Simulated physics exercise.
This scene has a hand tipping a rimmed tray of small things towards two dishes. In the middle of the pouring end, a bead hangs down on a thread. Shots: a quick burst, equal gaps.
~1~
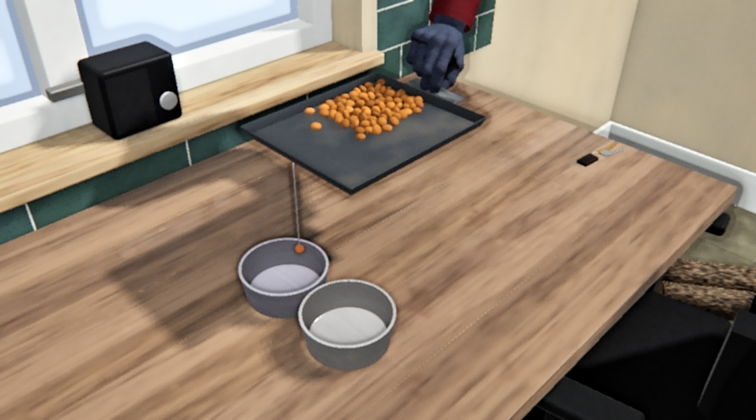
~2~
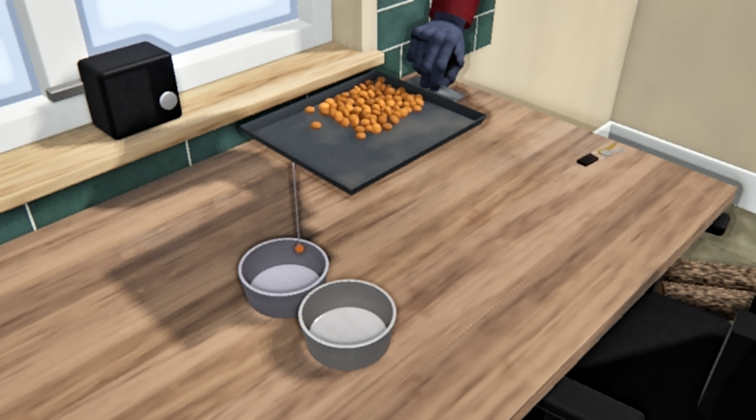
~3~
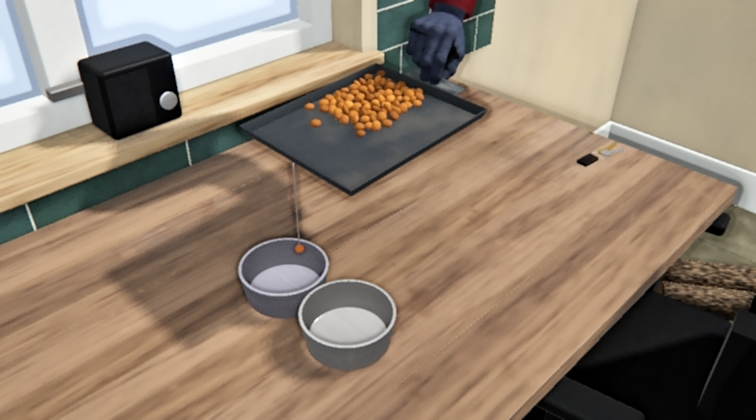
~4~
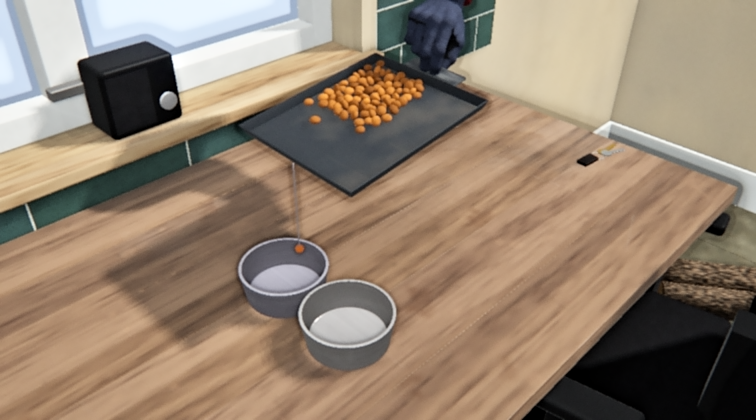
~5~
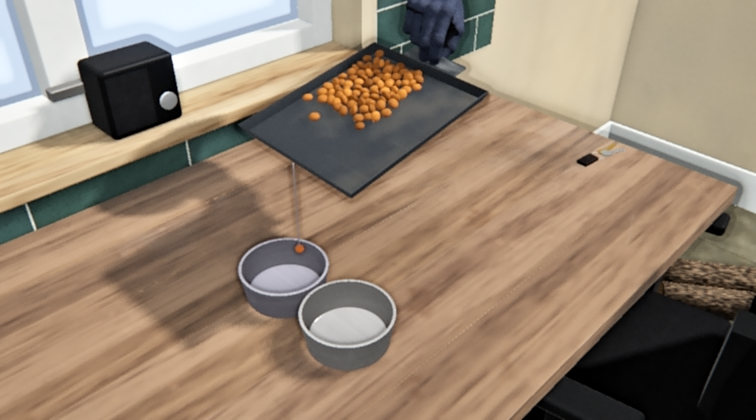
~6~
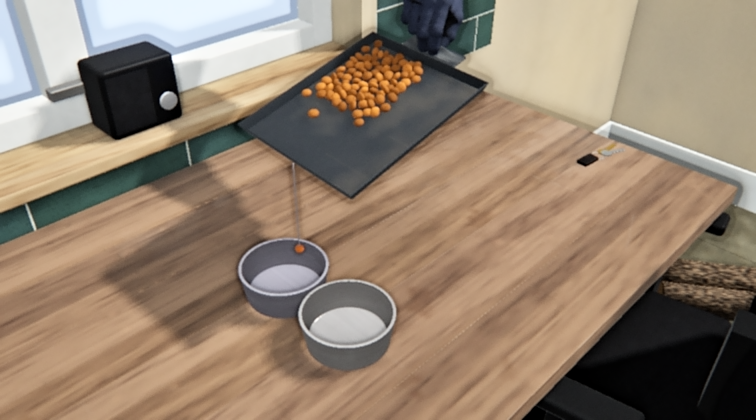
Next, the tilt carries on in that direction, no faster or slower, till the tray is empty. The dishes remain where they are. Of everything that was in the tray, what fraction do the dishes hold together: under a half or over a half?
So the dishes mostly succeed at catching it, really.
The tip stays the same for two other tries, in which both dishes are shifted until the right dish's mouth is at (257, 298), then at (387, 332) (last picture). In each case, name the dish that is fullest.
The one at right the first time, the one at left the second.
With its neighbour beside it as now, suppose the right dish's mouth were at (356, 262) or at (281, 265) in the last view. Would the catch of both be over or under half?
Short of half and then Short of half.
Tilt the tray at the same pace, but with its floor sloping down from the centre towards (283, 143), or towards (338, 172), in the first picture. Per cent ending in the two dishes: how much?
The first try gives close to 10 per cent, the second close to 80 per cent.
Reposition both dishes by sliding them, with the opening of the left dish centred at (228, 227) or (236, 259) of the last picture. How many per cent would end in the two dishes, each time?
Close to 30 in a hundred, then close to 80 in a hundred.
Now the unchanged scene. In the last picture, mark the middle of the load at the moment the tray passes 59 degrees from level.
Mark it at roughly (301, 169) in the final frame.
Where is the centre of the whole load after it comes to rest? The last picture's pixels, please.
Somewhere around (299, 318) in the final view.
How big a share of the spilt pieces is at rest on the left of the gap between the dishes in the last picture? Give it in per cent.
90 in a hundred, roughly.
Soon after the last picture, tray tipped steeply; about two thirds on the tray; about a third in the air.
A little later, tray tipped right over; a small part on the tray; about a quarter in the right dish; about a quarter in the left dish; about a third outside both; a small part in the air.
Later still, tray tipped past a quarter turn; about a third in the right dish; about a quarter in the left dish; about a third outside both.
At rest, tray tipped past a quarter turn; about a third in the right dish; about a quarter in the left dish; about a third outside both.
